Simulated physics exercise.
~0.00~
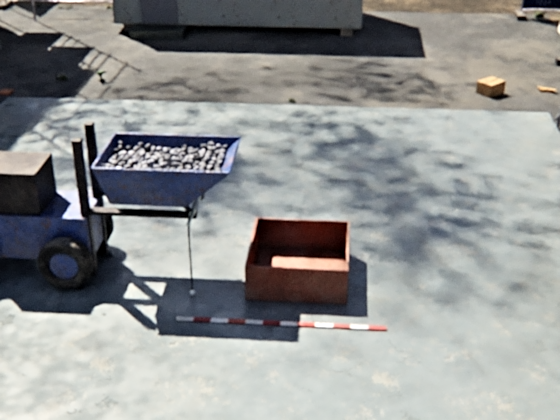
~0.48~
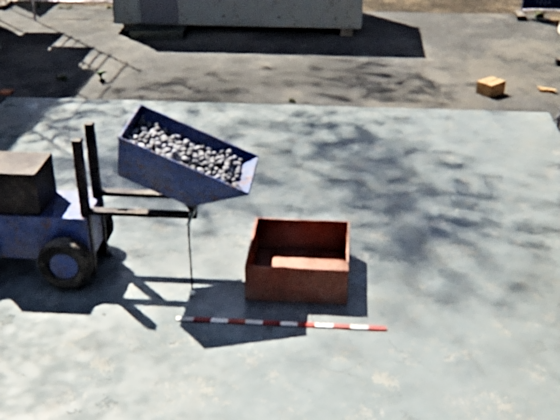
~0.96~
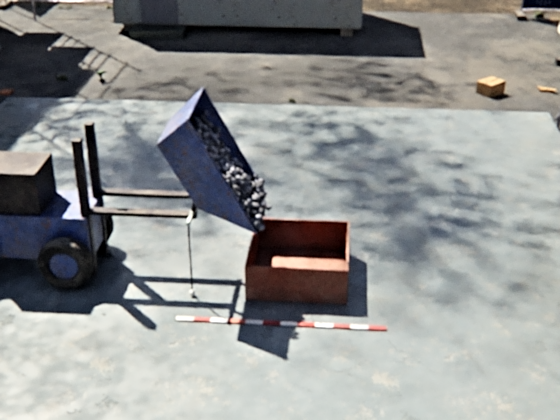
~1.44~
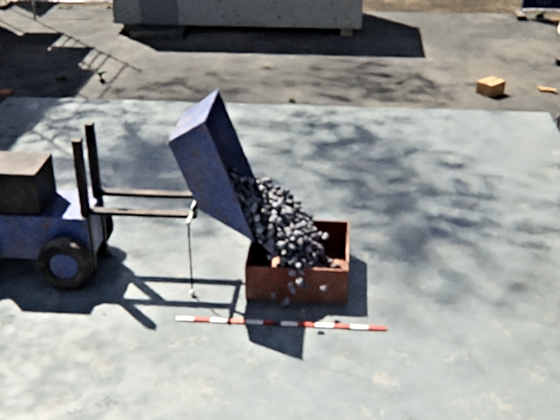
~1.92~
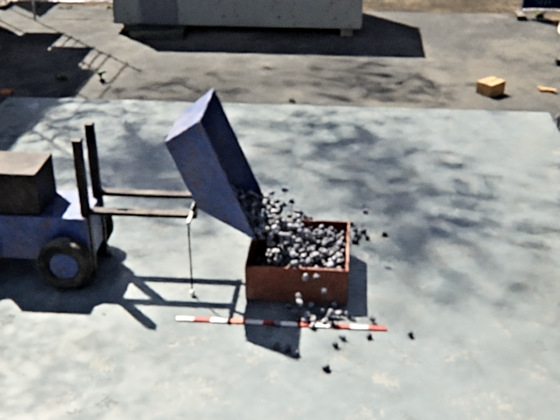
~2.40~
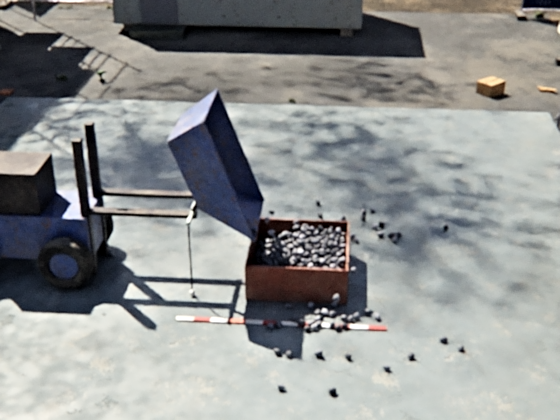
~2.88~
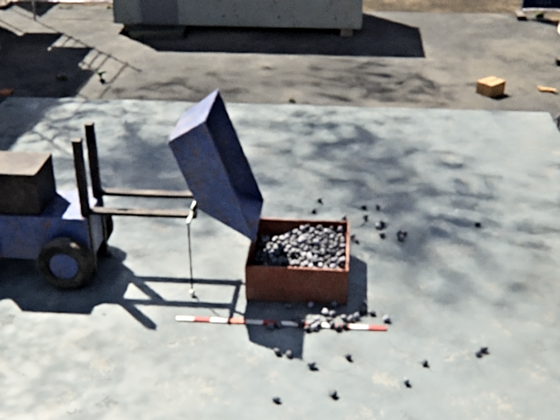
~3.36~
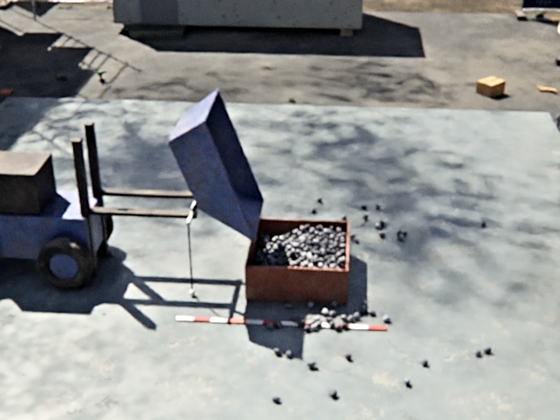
Blue skip on a fork truck tipping grey stones into a rusty red bin, most landing inside and a few scattering around it.
